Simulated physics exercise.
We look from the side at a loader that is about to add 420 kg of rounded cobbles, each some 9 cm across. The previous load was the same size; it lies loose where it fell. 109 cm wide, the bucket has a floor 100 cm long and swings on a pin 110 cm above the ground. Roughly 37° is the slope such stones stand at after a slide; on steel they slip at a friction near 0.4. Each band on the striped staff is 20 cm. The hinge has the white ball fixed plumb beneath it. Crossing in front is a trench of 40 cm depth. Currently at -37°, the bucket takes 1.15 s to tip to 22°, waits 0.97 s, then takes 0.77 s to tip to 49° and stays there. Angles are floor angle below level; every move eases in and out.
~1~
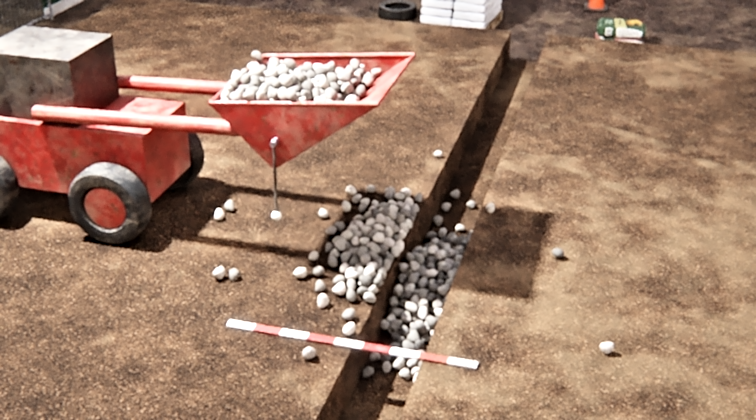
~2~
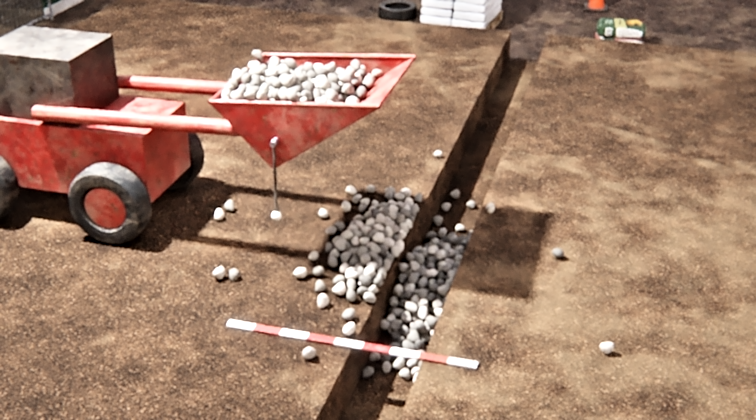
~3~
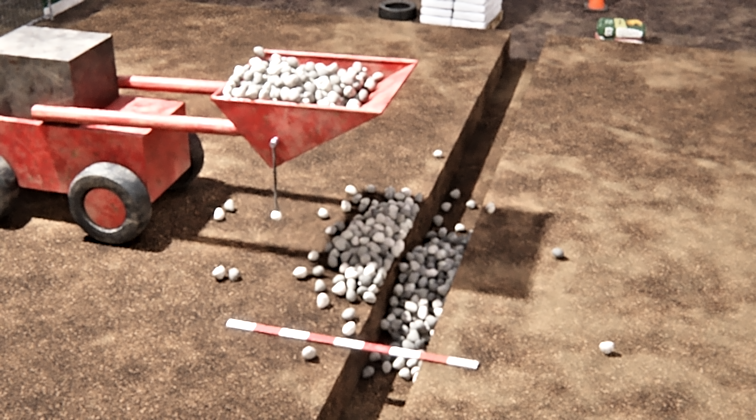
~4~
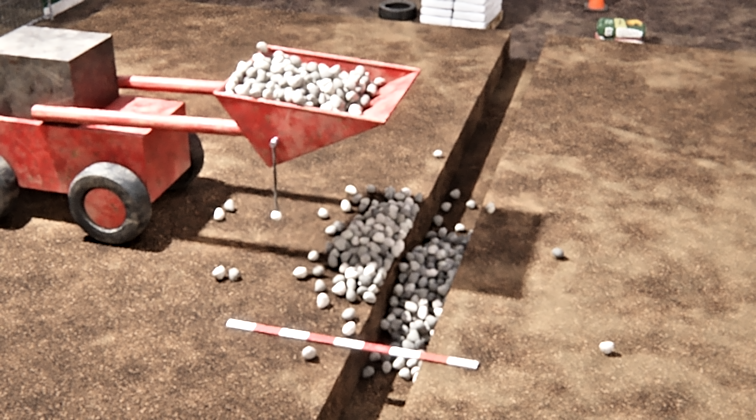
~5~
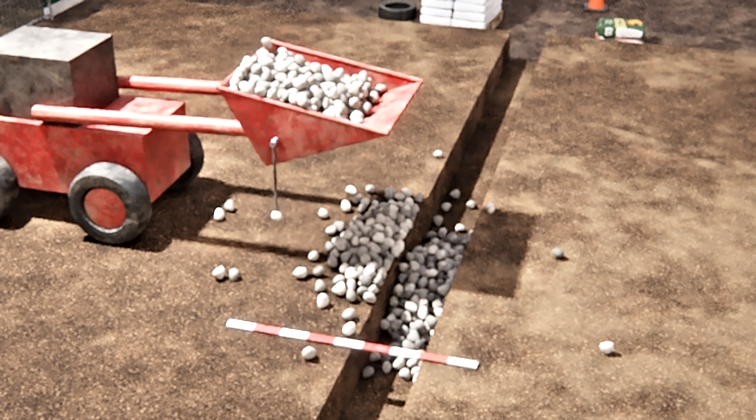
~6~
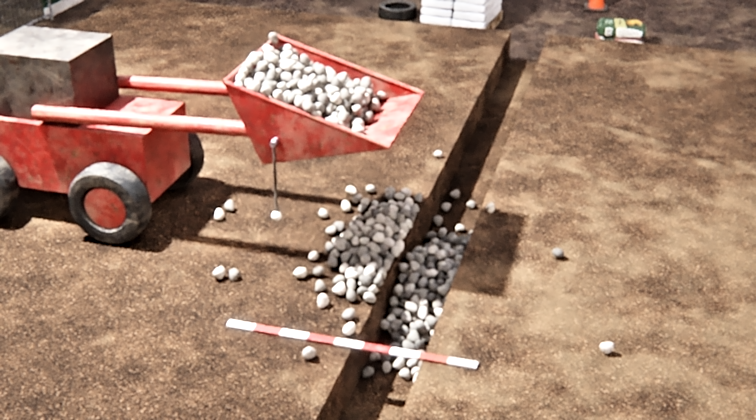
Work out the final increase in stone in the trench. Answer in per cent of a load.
The increase comes to about 78 per cent of a load.
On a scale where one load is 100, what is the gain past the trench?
15 %.
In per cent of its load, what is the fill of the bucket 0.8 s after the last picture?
Close to 95 in a hundred is still held.
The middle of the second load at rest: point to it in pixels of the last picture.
I'd put their centre close to (430, 258).
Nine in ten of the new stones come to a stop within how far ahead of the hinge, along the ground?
It's roughly 140 cm ahead of it.
Then, 0.4 s after the last picture the floor is at 13°; in per cent of one load, 100 in the bucket, 33 short of the trench, 66 in the trench, 1 past the trench; the foremost stones are at (489, 279).
Then, 0.8 s after the last picture the floor is at 22°; in per cent of one load, 93 in the bucket, 36 short of the trench, 70 in the trench, 1 past the trench; the foremost stones are at (490, 280).
Then, 2.9 s after the last picture the floor is at 49°; in per cent of one load, 0 in the bucket, 41 short of the trench, 144 in the trench, 14 past the trench; the foremost stones are at (568, 264).
Then, 5.5 s after the last picture the floor is at 49°; in per cent of one load, 0 in the bucket, 41 short of the trench, 144 in the trench, 14 past the trench; the foremost stones are at (568, 264). Net gain in the trench, 78.
